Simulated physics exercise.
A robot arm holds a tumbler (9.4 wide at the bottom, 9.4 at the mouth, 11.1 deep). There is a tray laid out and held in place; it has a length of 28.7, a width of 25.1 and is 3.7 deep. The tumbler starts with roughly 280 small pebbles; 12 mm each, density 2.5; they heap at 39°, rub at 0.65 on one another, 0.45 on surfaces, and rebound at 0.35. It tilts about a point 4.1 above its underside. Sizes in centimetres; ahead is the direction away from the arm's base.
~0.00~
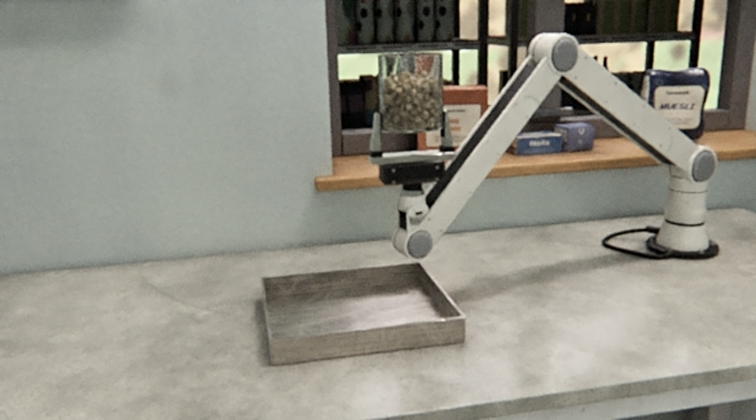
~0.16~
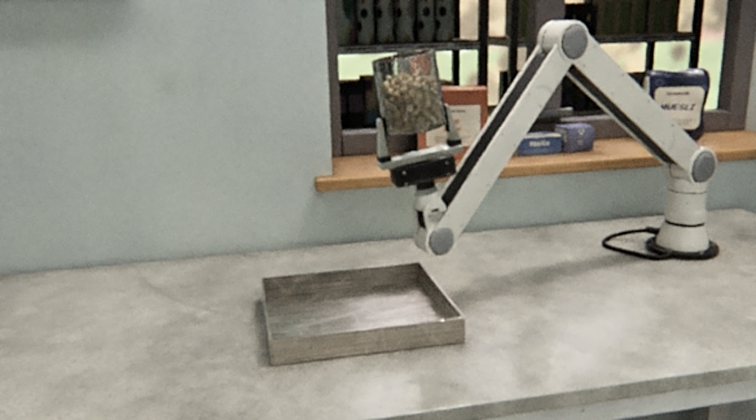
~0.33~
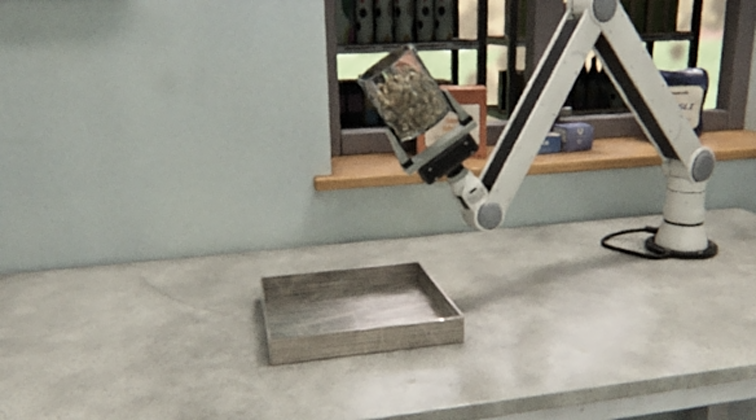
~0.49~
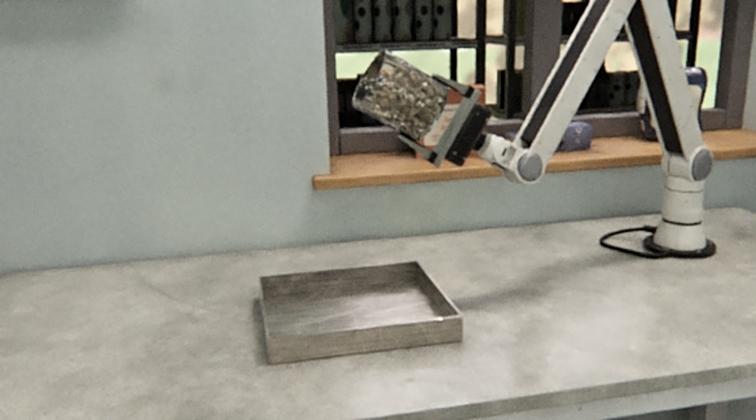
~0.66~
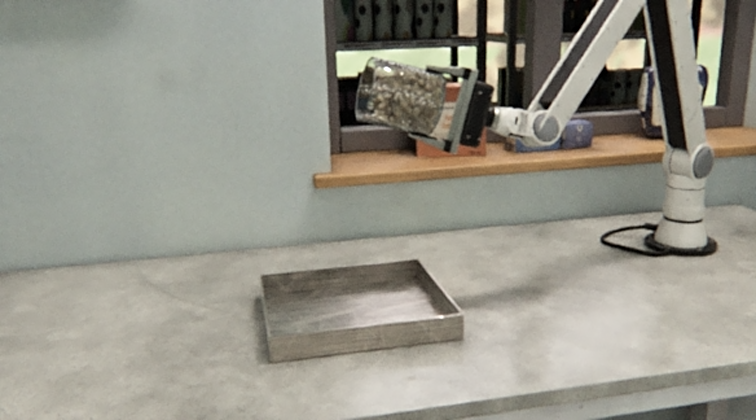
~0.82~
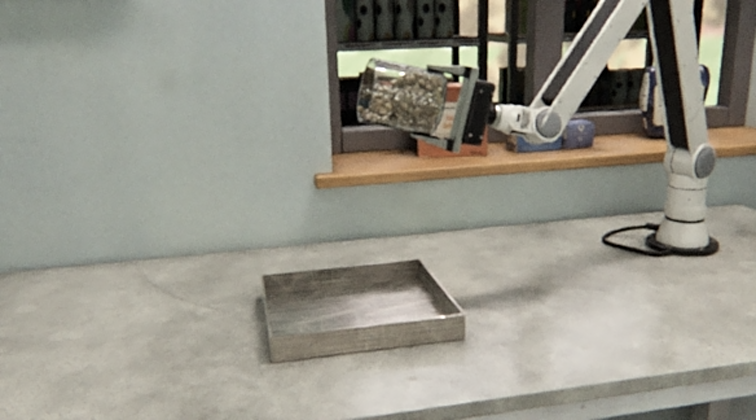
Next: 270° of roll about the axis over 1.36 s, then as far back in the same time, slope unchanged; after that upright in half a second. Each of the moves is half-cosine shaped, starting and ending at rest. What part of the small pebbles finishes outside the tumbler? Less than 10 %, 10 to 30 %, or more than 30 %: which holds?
The share is 10 to 30 %.
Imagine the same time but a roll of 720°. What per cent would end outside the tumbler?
That would come to close to 20 in a hundred.
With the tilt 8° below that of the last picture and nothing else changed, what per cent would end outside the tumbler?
In that case I'd expect around 5 per cent.
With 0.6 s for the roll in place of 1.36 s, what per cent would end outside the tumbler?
Estimated share: Close to 10 %.
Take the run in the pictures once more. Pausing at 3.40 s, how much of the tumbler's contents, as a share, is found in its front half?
That comes to around 35 per cent.
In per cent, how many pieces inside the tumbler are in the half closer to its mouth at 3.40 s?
Roughly 35 %.
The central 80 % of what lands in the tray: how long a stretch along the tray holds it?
16 cm.
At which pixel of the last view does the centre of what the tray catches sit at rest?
Roughly pixel (324, 314).
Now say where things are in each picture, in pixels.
The first frame shows the tumbler middle at (411, 93), upright; upper third of the load around (412, 88), from x 385 to 440, top at y 75; 285 in the tumbler.
The second frame shows the tumbler middle at (409, 93), tipped 9°; upper third of the load around (411, 88), from x 385 to 440, top at y 75.
The third frame shows the tumbler middle at (405, 94), tipped 33°; upper third of the load around (412, 89), from x 380 to 445, top at y 70.
The fourth frame shows the tumbler middle at (401, 97), tipped 59°; upper third of the load around (409, 87), from x 380 to 440, top at y 70.
The fifth frame shows the tumbler middle at (401, 97), tipped 75°; upper third of the load around (412, 85), from x 375 to 440, top at y 75.
The sixth frame shows the tumbler middle at (402, 97), tipped 76°; upper third of the load around (416, 88), from x 360 to 440, top at y 75; 285 in the tumbler.
After 2.11 s, tipped 76°, highest piece 38 above the table; 256 in the tumbler, 24 in the tray, 5 in flight or on a rim.
After 3.40 s, tipped 76°, highest piece 39 above the table; 239 in the tumbler, 44 in the tray, 2 in flight or on a rim.
After 4.24 s, upright, highest piece 41 above the table; 237 in the tumbler, 48 in the tray.
After 4.94 s, upright, highest piece 40 above the table; 237 in the tumbler, 48 in the tray.
In the end, 237 in the tumbler, 48 in the tray. That is 17 % outside the tumbler.
